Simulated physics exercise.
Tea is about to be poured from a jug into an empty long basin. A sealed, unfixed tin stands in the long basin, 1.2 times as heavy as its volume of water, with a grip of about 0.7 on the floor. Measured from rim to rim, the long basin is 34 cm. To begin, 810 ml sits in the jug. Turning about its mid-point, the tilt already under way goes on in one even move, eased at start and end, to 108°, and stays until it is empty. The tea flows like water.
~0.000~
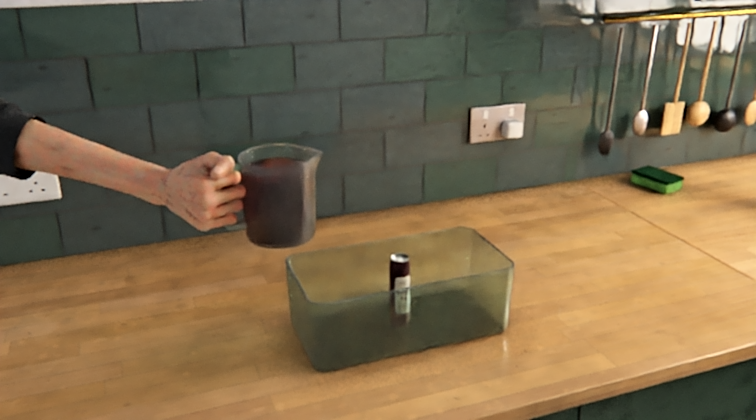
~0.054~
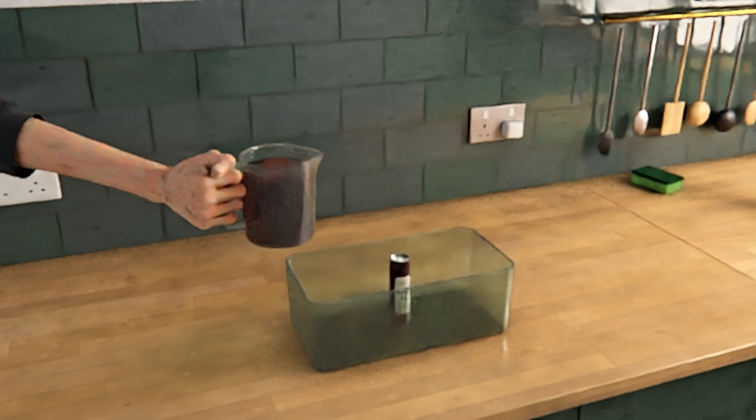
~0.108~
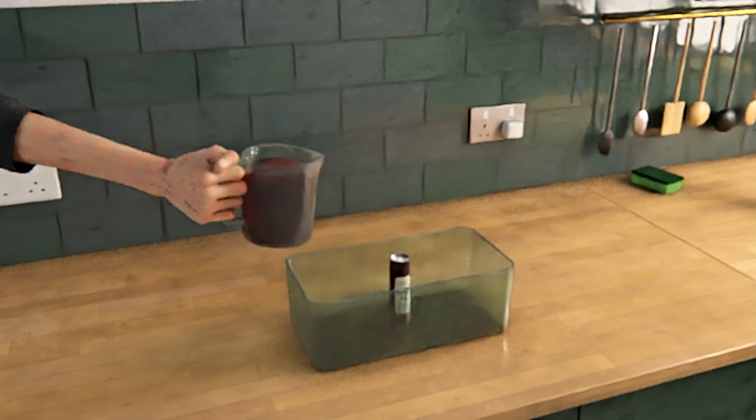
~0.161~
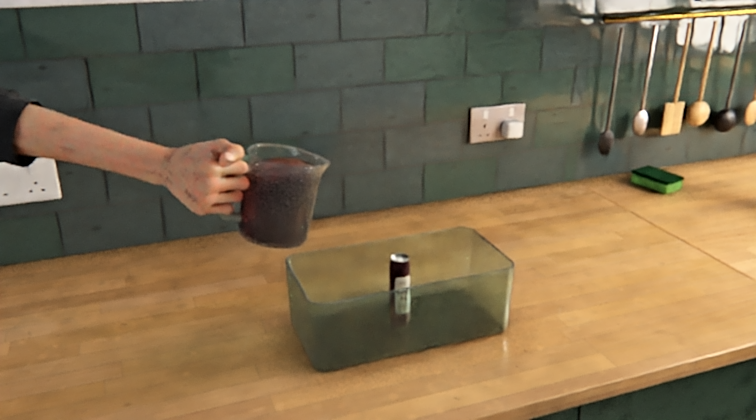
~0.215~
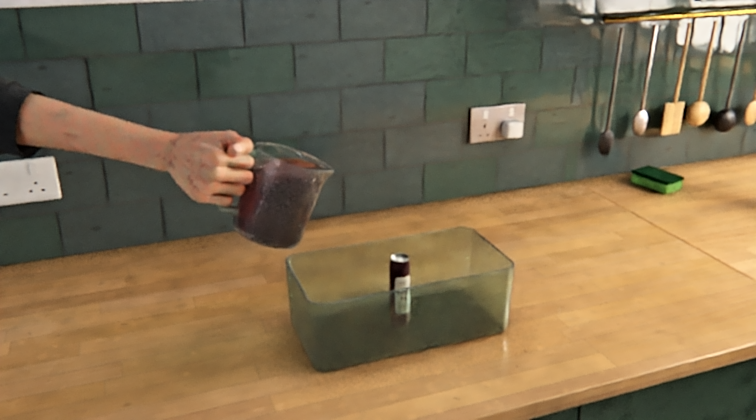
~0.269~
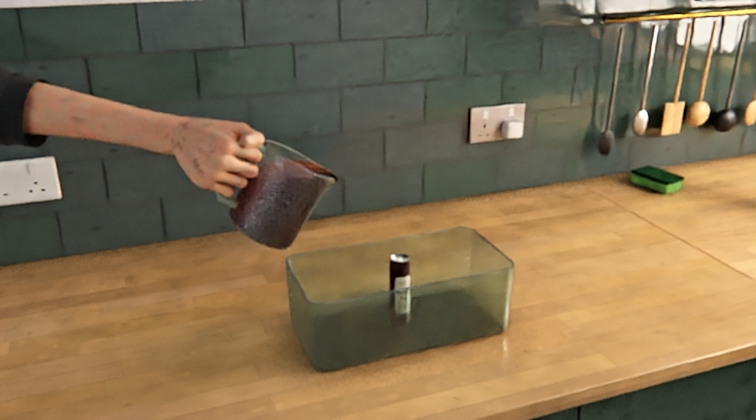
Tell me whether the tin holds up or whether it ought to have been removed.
I'd say it will ride it out.
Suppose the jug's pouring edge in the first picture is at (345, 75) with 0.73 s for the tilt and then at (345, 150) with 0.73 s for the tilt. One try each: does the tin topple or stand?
Try 1: Still standing; try 2: Tipped over.
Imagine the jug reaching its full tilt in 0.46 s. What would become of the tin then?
After the tilt, the tin is still standing.
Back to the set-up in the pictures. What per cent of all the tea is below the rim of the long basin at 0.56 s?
Around 16 percent.
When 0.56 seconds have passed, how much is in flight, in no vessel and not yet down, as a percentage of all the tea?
Near 24 in a hundred.
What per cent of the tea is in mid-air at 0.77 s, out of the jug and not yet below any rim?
I'd put it at about 14 per cent of the liquid.
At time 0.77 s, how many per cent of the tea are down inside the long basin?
My estimate is about 72 percent.
By 0.56 s the tilt is 94° and 59 per cent is still to pour; the tin stands where it began.
By 0.77 s the tilt is 108° and 14 per cent is still to pour; the tin stands where it began.
By 0.99 s the tilt is 108° and 1 per cent is still to pour; the tin stands where it began.
By 1.23 s the tilt is 108° and 0 per cent is still to pour; the tin stands where it began.
At rest the tin stands where it began.
